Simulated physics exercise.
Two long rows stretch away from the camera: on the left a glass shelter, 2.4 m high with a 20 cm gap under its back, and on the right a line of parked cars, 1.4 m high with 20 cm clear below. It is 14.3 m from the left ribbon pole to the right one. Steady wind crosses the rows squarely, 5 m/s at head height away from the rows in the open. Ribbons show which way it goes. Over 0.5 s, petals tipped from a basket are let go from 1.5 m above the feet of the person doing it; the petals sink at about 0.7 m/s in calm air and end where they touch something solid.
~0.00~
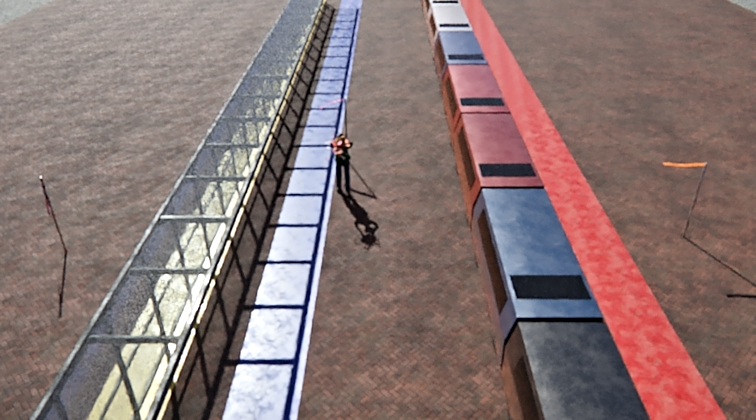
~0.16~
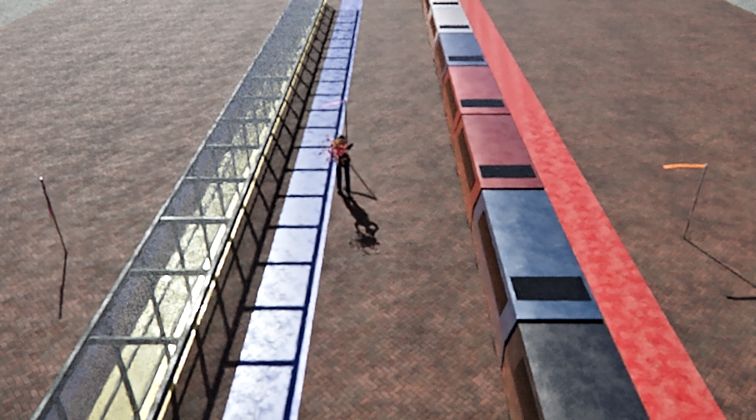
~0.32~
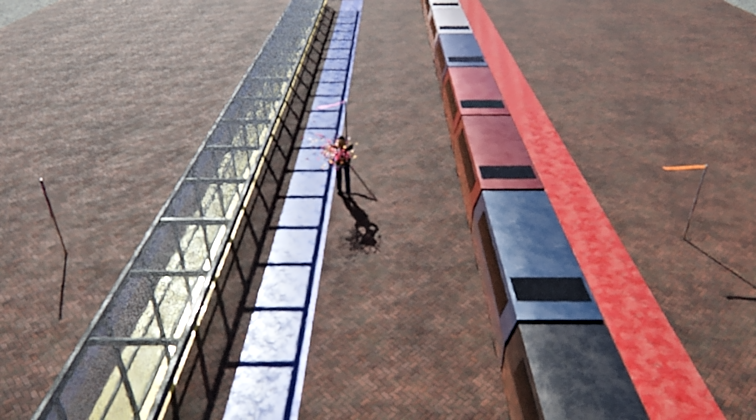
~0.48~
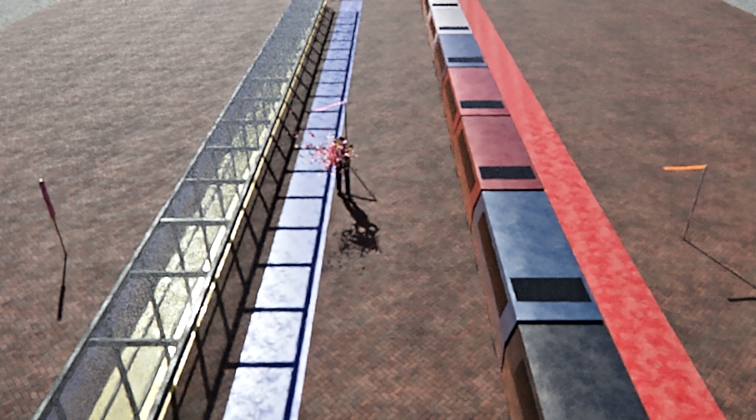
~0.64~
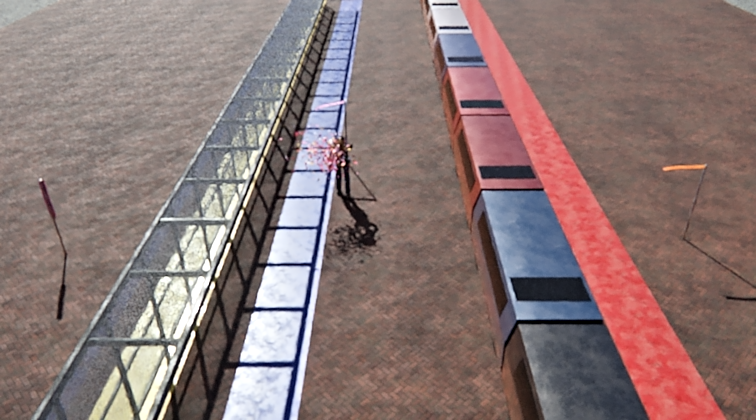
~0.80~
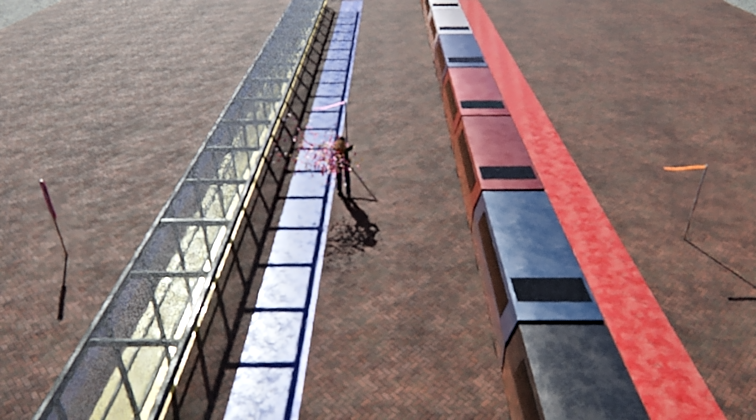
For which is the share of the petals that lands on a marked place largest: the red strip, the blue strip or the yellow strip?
The biggest share falls on the blue one.
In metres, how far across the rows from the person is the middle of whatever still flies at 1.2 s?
I'd put it at close to 0.5 metres.
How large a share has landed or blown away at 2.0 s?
Close to 10 percent of it.
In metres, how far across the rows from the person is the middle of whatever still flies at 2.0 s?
1.0 m.
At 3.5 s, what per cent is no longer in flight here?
I'd say around 65 in a hundred.
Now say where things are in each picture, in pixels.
The left ribbon ends at (50, 215), hanging almost straight, the petals in the air span x = 330 to 345 around y = 150 and it comes from (340, 148), in the first frame.
The right ribbon ends at (664, 167), leaning 90 degrees to the left, the petals in the air span x = 325 to 345 around y = 150, the red one passes (592, 236), the blue one passes (301, 236) and the yellow one passes (209, 236), in the second frame.
The inner ribbon ends at (316, 109), leaning 75 degrees to the left, the petals in the air span x = 320 to 350 around y = 155 and the top of the glass shelter crosses (246, 118), in the third frame.
The left ribbon ends at (53, 217), hanging almost straight, the petals in the air span x = 305 to 350 around y = 155, the red one passes (565, 186), the blue one passes (312, 187) and the yellow one passes (232, 187), in the fourth frame.
The right ribbon ends at (664, 169), leaning 85 degrees to the left and the petals in the air span x = 295 to 345 around y = 155, in the fifth frame.
The inner ribbon ends at (314, 109), leaning 80 degrees to the left, the petals in the air span x = 290 to 345 around y = 160 and the top of the line of parked cars crosses (501, 156), in the sixth frame.
After 1.2 s, 1 % is no longer flying here, and 0 % lies on the red strip, 0 % on the blue strip and 0 % on the yellow strip; the middle of what still flies is 1.3 m above the low ground, near (315, 162).
After 2.0 s, 11 % is no longer flying here, and 0 % lies on the red strip, 3 % on the blue strip and 0 % on the yellow strip; the middle of what still flies is 0.9 m above the low ground, near (306, 176).
After 3.5 s, 63 % is no longer flying here, and 0 % lies on the red strip, 18 % on the blue strip and 3 % on the yellow strip; the middle of what still flies is 0.5 m above the low ground, near (329, 187).
After 8.0 s, 98 % is no longer flying here, and 0 % lies on the red strip, 22 % on the blue strip and 4 % on the yellow strip.
After 45.0 s, 100 % is no longer flying here, and 0 % lies on the red strip, 22 % on the blue strip and 4 % on the yellow strip.
